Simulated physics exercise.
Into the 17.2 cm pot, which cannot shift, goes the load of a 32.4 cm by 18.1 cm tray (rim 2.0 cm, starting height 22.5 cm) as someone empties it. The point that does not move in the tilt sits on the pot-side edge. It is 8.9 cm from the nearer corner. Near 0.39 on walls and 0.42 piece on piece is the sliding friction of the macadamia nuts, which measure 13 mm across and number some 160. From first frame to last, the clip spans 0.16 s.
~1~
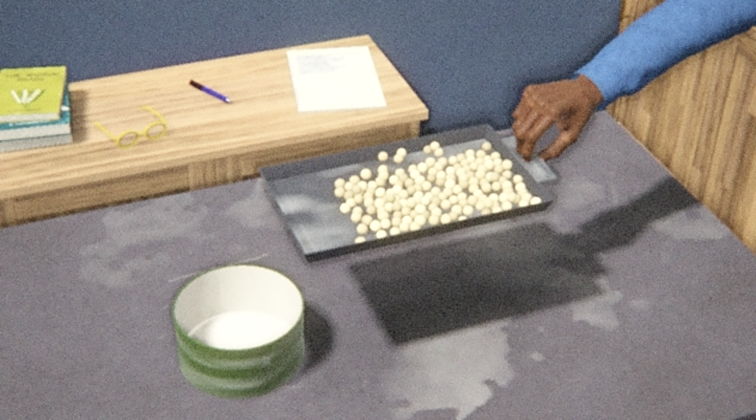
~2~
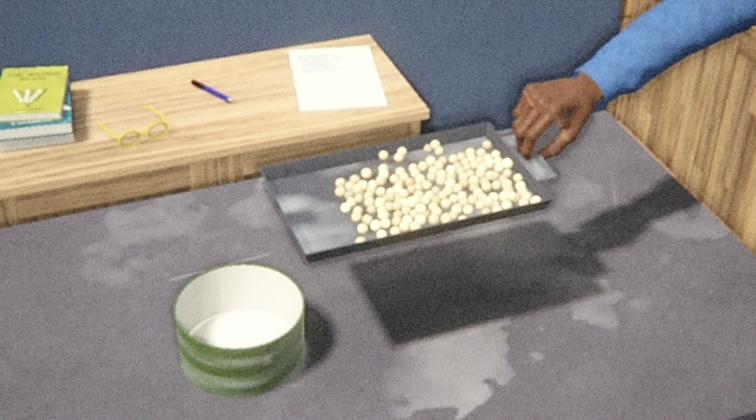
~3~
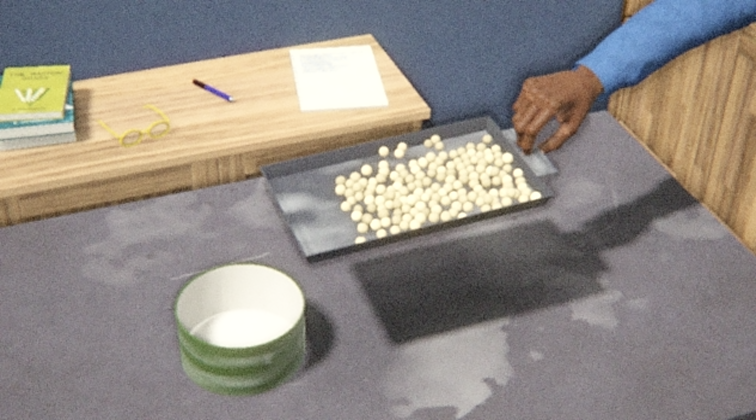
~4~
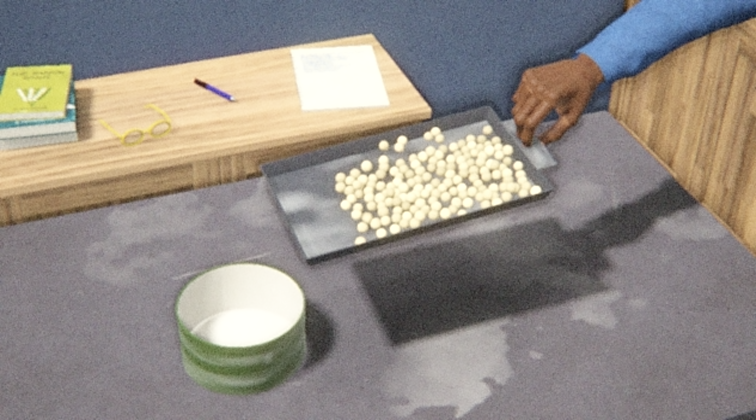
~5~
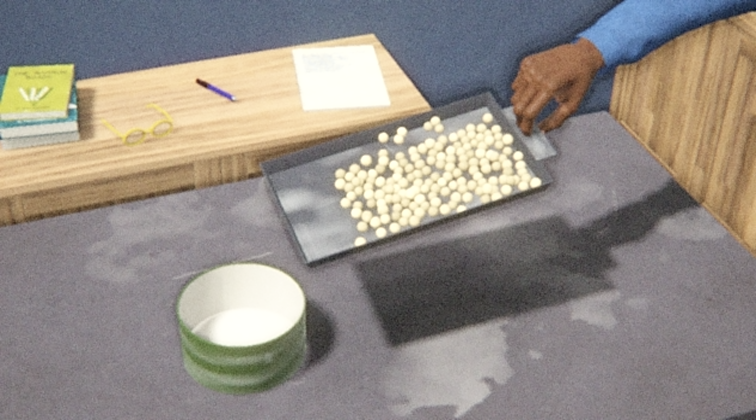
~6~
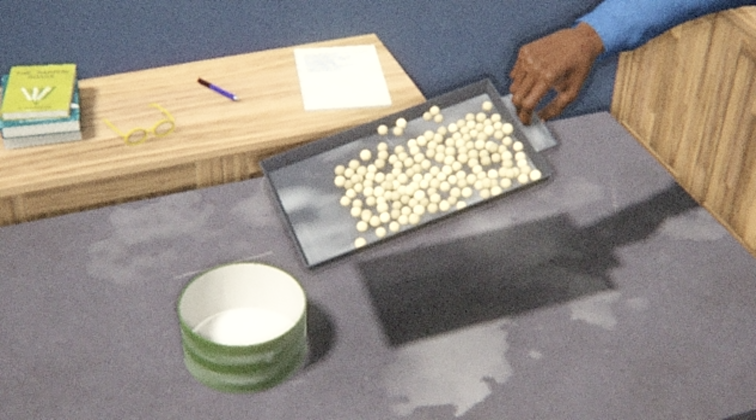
A dark, patchy grey tabletop is seen from above at an angle, with a light wooden desk behind it against a blue wall, holding books, yellow glasses, a pen and paper. A green pot with a white inside sits left of a dark tray of small cream balls. A blue-sleeved arm gradually raises the tray's right side, tilting it leftward, while the balls barely shift within it.
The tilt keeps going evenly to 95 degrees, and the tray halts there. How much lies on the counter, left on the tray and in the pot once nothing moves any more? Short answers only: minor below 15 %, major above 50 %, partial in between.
Counter: Major, tray: Minor, pot: Minor.
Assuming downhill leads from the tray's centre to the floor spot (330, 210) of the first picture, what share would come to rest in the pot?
That comes to around 60 per cent.
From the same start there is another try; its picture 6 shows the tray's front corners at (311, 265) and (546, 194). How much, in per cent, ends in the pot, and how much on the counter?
In the pot: 0 per cent; on the counter: 100 per cent.
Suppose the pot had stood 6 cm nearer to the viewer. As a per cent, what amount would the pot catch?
About 55 %.
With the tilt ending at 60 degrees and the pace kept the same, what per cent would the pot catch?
In that case some 5 per cent.
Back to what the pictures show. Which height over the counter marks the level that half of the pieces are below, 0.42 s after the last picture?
Roughly 22 centimetres, more or less.
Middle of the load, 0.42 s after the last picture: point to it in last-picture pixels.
Look near (334, 268) in the last picture.
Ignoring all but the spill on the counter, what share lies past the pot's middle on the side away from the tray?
Some 60 per cent of the spill lies beyond the centre.
Then, 0.25 s after the last picture, tilt 55 degrees; the tray holds 100 %, the pot 0 %.
Then, 0.42 s after the last picture, tilt 82 degrees; the tray holds 75 %, the pot 0 %.
Then, 0.71 s after the last picture, tilt 95 degrees; the tray holds 0 %, the pot 5 %.
In the end, counter 95 %, tray 0 %, pot 5 %.
